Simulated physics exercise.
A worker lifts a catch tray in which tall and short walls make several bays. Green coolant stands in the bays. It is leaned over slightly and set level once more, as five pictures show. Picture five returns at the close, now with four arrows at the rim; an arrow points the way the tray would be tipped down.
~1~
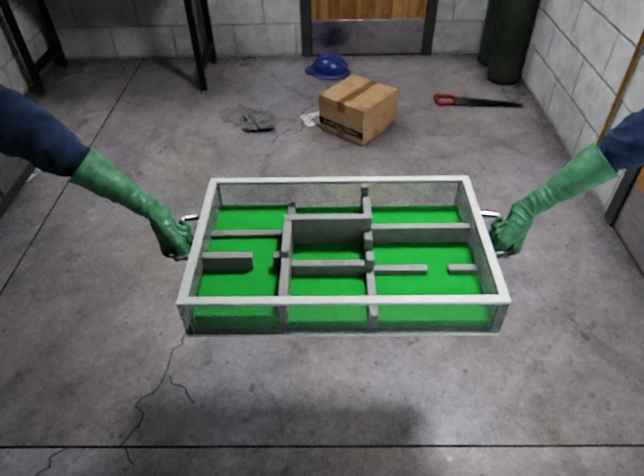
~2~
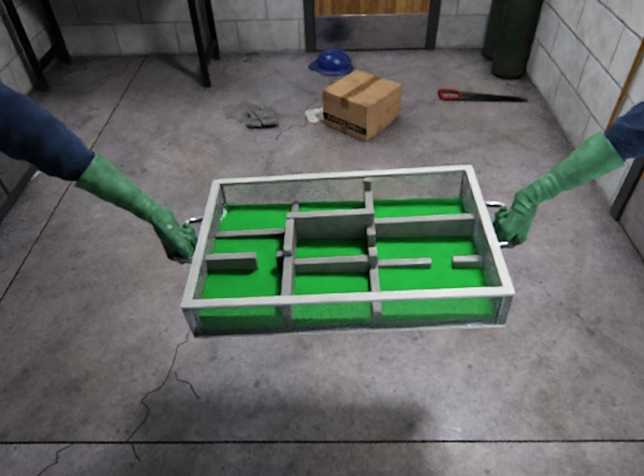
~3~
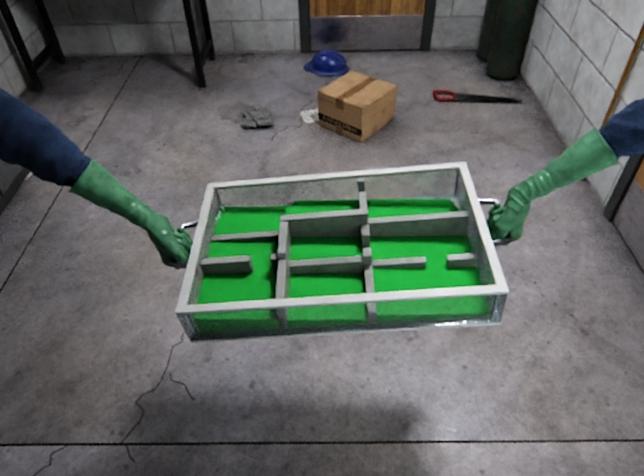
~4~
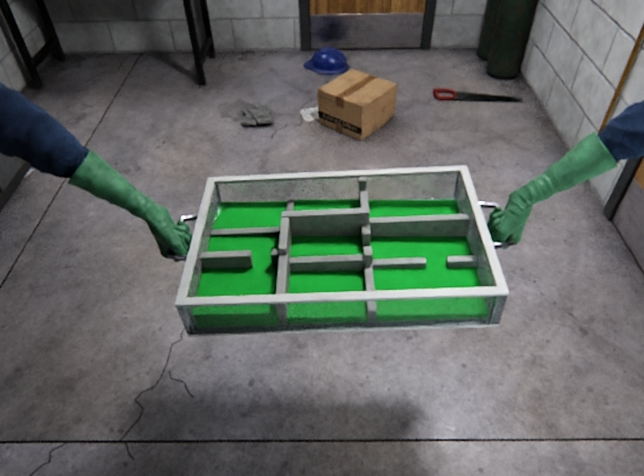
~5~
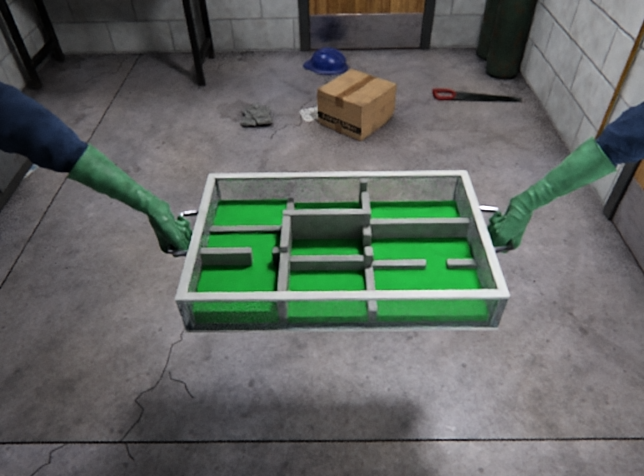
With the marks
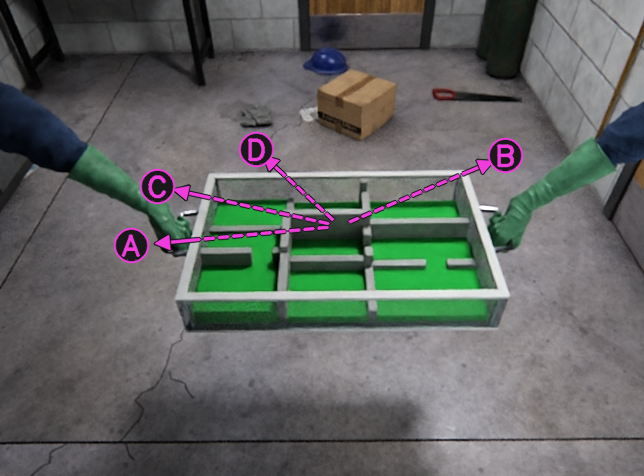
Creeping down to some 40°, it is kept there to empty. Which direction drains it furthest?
The best arrow is B.
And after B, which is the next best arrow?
The answer is D.
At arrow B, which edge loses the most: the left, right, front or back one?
Over the right one.
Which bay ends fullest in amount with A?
It is the front left one.
In magenta, A ends at (160, 243); B ends at (488, 163); C ends at (178, 190); D ends at (267, 159).
If A is chosen, about 47 % stays in the tray, the largest part in the front left bay.
If B is chosen, about 19 % stays in the tray, the largest part in the back right bay.
If C is chosen, about 39 % stays in the tray, the largest part in the back left bay.
If D is chosen, about 28 % stays in the tray, the largest part in the back left bay.
